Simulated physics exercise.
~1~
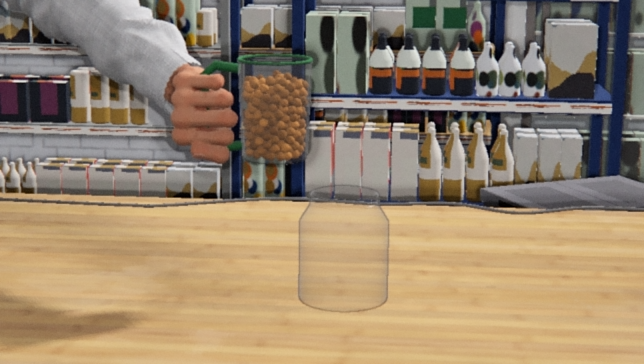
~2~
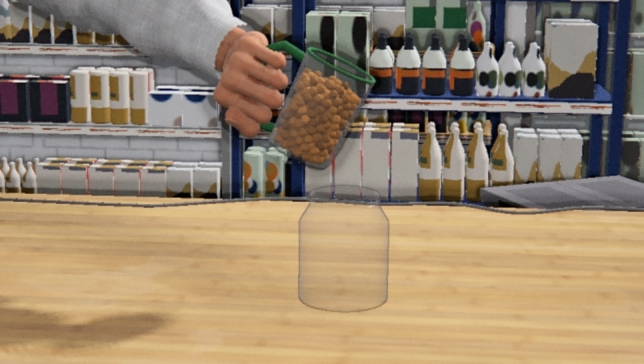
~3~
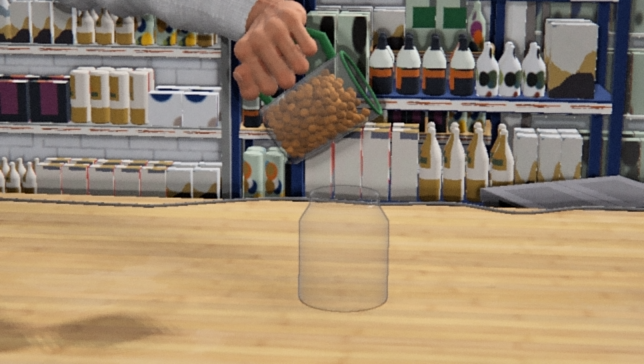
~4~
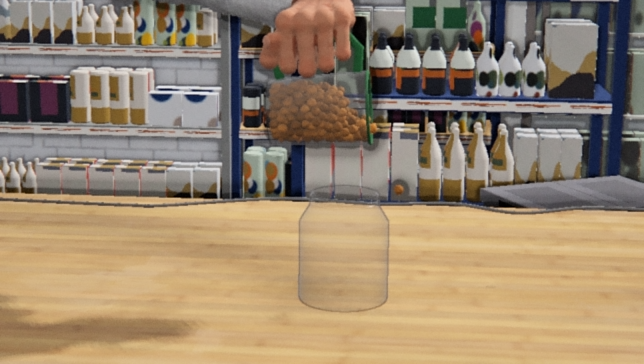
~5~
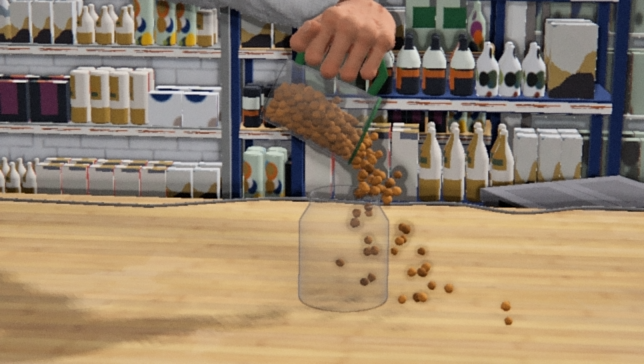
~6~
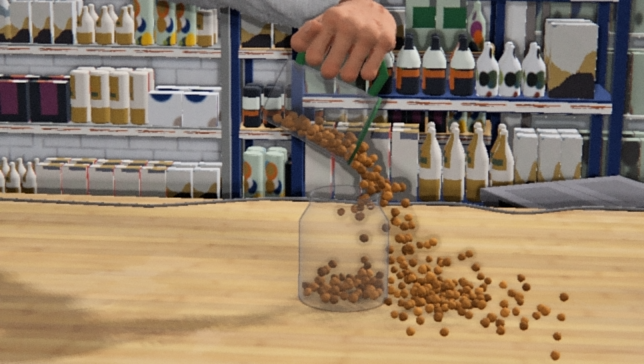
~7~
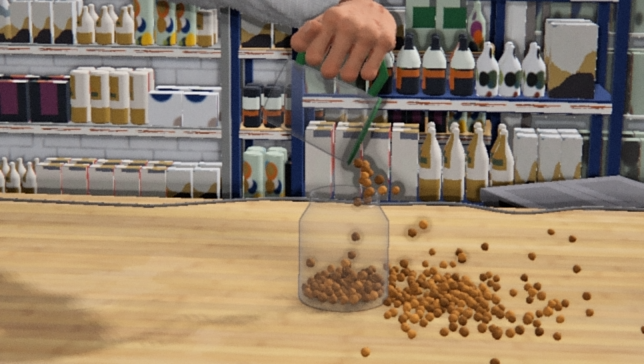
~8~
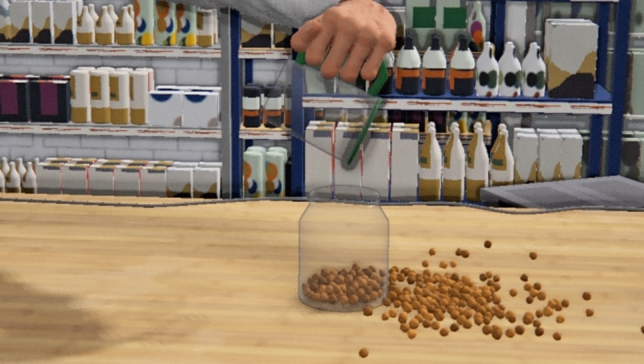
A hand in a pale sleeve holds a see-through cup with a green rim and handle, full of round brown chickpeas, above a clear, empty jar on a light wooden counter. The view is level and still, with shop shelves of bottles and boxes behind. The hand shifts the cup right and tips it until it lies on its side. Chickpeas then pour from its mouth, some dropping into the jar and many missing it, scattering rightward across the wood. The cup empties, leaving a shallow layer in the jar and a larger spread beside it.
